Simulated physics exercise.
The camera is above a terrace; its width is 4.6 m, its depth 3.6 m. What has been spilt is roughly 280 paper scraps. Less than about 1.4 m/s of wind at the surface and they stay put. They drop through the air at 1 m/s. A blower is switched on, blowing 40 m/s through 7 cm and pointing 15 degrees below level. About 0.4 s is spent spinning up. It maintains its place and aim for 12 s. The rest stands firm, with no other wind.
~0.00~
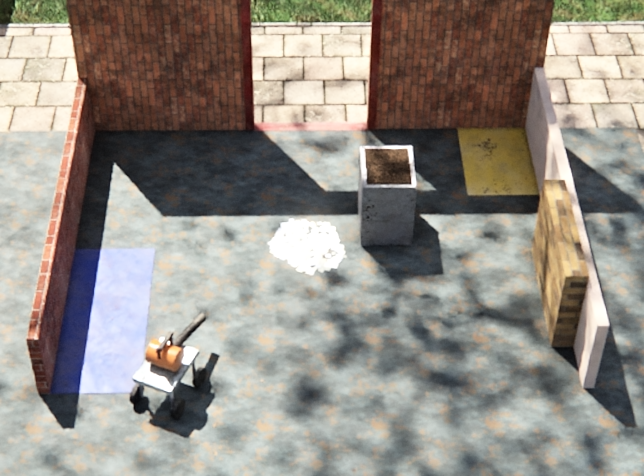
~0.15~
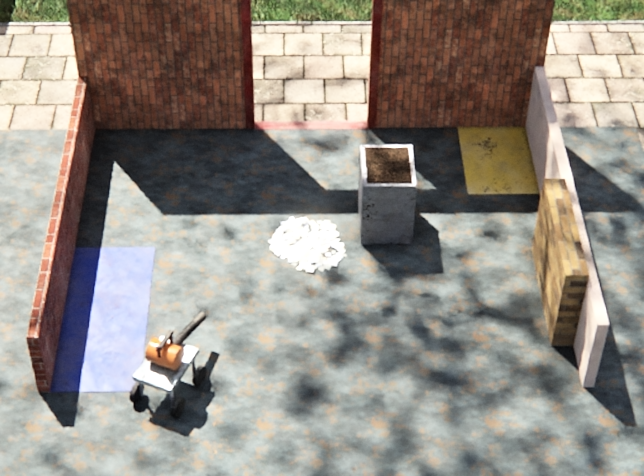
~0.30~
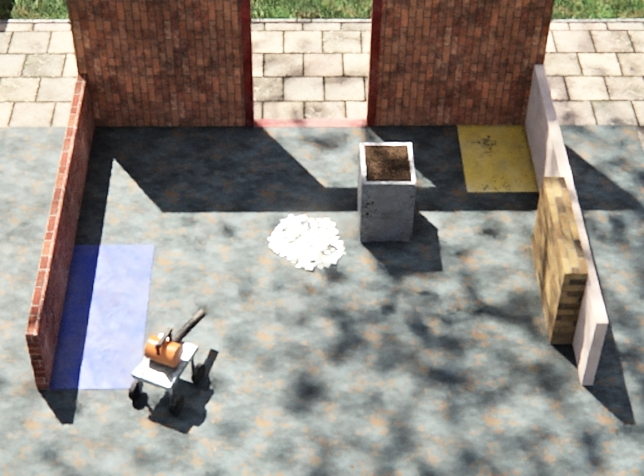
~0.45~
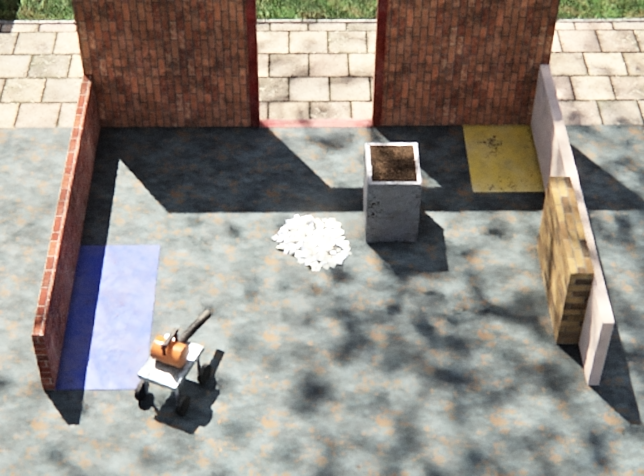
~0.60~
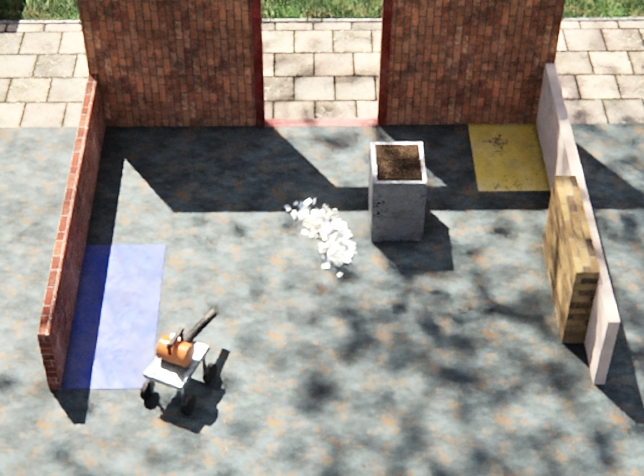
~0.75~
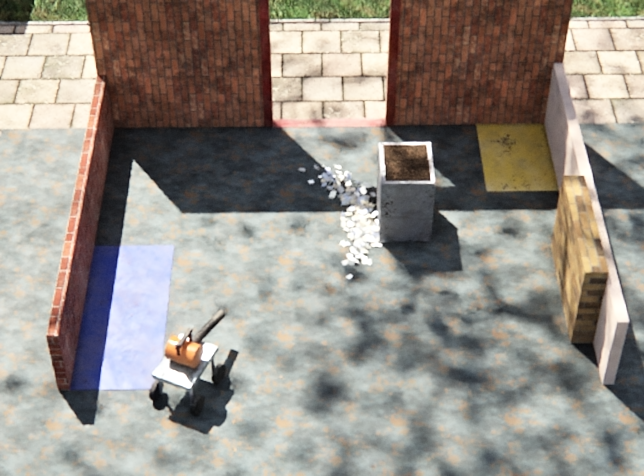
On a walled terrace, a blower scatters a pile of white paper scraps toward the planter.
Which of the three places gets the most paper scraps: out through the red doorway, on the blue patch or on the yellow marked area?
Yellow.
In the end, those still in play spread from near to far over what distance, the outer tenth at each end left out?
Around 1.6 m.
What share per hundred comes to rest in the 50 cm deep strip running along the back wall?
40 %.
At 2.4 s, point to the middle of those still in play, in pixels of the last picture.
Around pixel (501, 131).
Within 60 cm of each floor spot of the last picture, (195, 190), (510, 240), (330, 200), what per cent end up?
0 %, 30 %, 0 %.
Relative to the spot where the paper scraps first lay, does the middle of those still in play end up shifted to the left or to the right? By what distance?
It drifted rightward some 2.2 m.
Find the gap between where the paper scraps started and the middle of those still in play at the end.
I'd say around 2.4 m.
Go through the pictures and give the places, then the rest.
In the first frame, the middle of the paper scraps is near (306, 246), none has stirred yet and the mouth of the blower is at (203, 317).
In the second frame, the middle of the paper scraps is near (307, 243), none has stirred yet, the blue patch is centred on (105, 316), the red doorway is centred on (311, 128) and the yellow marked area is centred on (497, 160).
In the third frame, the middle of the paper scraps is near (306, 241), none has stirred yet, the top of a planter is at (387, 163) and the top of a low wall is at (565, 223).
In the fourth frame, the middle of the paper scraps is near (311, 239) and about 1 % have left their places.
In the fifth frame, the middle of the paper scraps is near (331, 232), the farthest in sight from the blower is at (308, 202) and about 55 % have left their places.
In the sixth frame, the middle of the paper scraps is near (357, 219), the farthest in sight from the blower is at (348, 175) and about 90 % have left their places.
After 2.4 s, 0 % are on the blue patch, 11 % out through the red doorway and 51 % on the yellow marked area; the middle of those still in play is near (501, 131); 22 % have settled or left.
After 3.8 s, 0 % are on the blue patch, 11 % out through the red doorway and 62 % on the yellow marked area; the middle of those still in play is near (539, 136); 37 % have settled or left.
After 6.6 s, 0 % are on the blue patch, 11 % out through the red doorway and 44 % on the yellow marked area; the middle of those still in play is near (548, 144); 49 % have settled or left.
After 12.0 s, at the end, 0 % are on the blue patch, 11 % out through the red doorway and 40 % on the yellow marked area; the middle of those still in play is near (555, 178).
